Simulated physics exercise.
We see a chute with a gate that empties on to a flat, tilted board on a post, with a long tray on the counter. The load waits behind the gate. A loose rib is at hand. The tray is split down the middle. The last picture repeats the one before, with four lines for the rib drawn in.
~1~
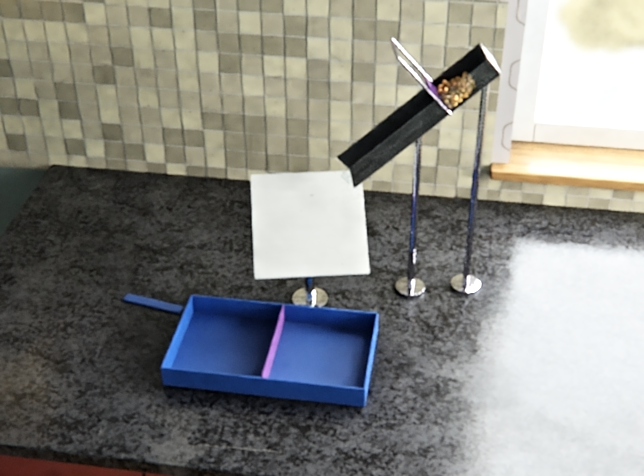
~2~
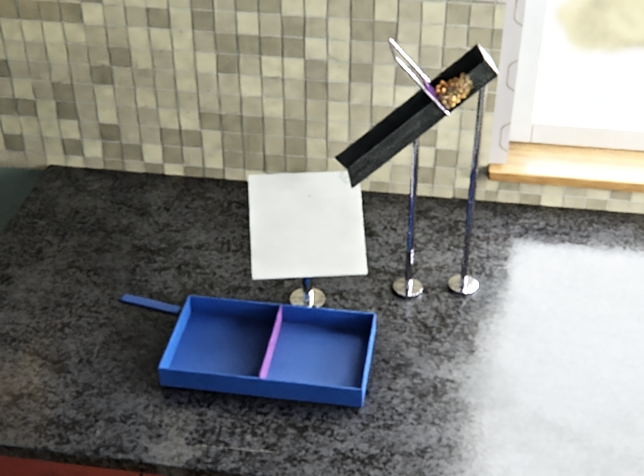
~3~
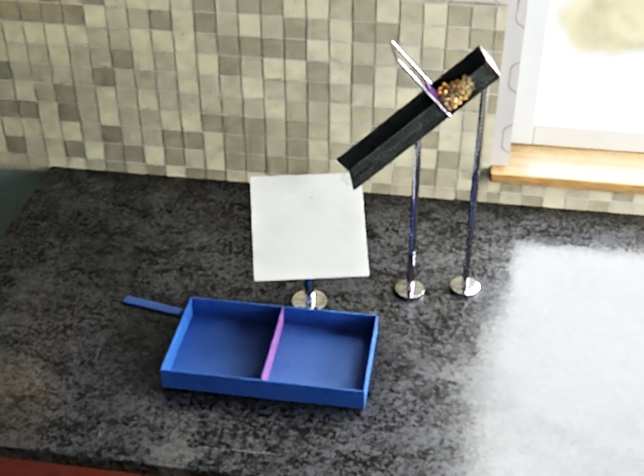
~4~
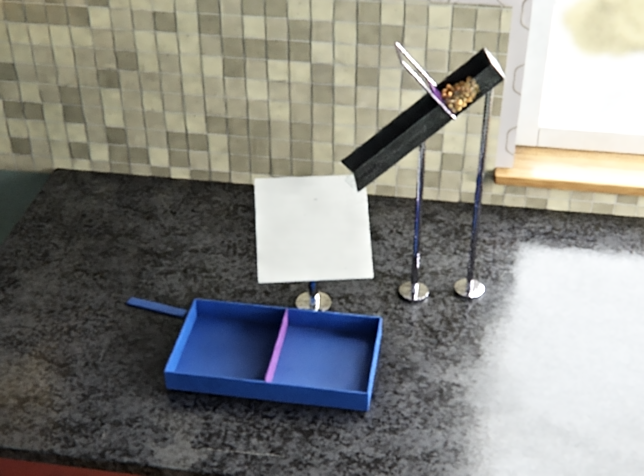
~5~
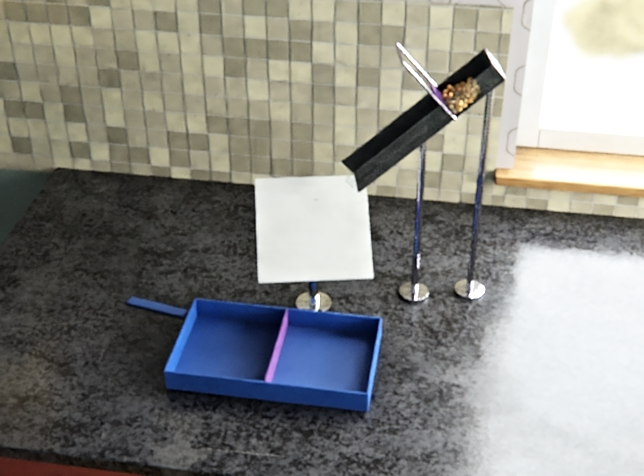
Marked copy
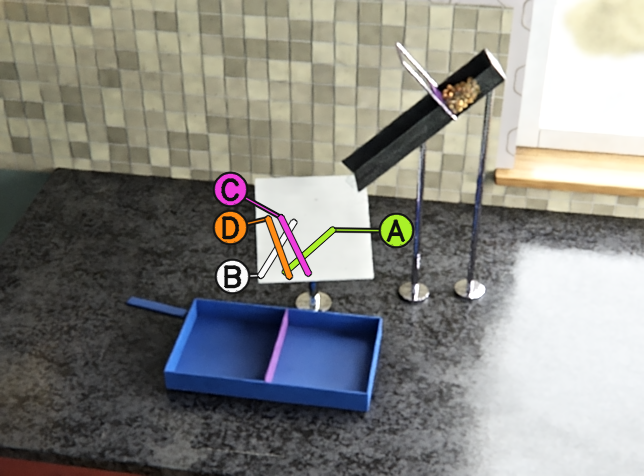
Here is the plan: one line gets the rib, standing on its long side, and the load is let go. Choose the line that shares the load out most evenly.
I would pick line B.
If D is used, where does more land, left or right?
More lands on the right.
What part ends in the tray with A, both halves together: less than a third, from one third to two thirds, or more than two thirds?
It is more than two thirds.
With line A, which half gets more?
More lands on the left.
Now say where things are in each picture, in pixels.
In the first picture, load behind the gate (452, 89), dried chickpeas; lip of the chute (352, 179), sloping fairly steeply.
In the second picture, middle of the board (307, 223), tilted fairly steeply; middle of its low edge (310, 276); of its high edge (304, 173).
In the third picture, front corners of the tray (161, 369) and (364, 391); front end of its middle wall (261, 380); gate still shut (429, 89).
In the fourth picture, middle of the load (456, 93); lip (356, 183).
In the fifth picture, middle of the load (457, 94); lip (356, 184).
On the marked copy, line A from (332, 229) to (285, 272); line B from (293, 222) to (260, 275); line C from (281, 217) to (308, 273); line D from (268, 218) to (289, 276).
If A is chosen, of what is caught, almost all in the left half, just a few in the right.
If B is chosen, of what is caught, roughly two thirds in the left half, roughly a third in the right.
If C is chosen, of what is caught, about a tenth in the left half, almost all in the right.
If D is chosen, of what is caught, about a tenth in the left half, almost all in the right.
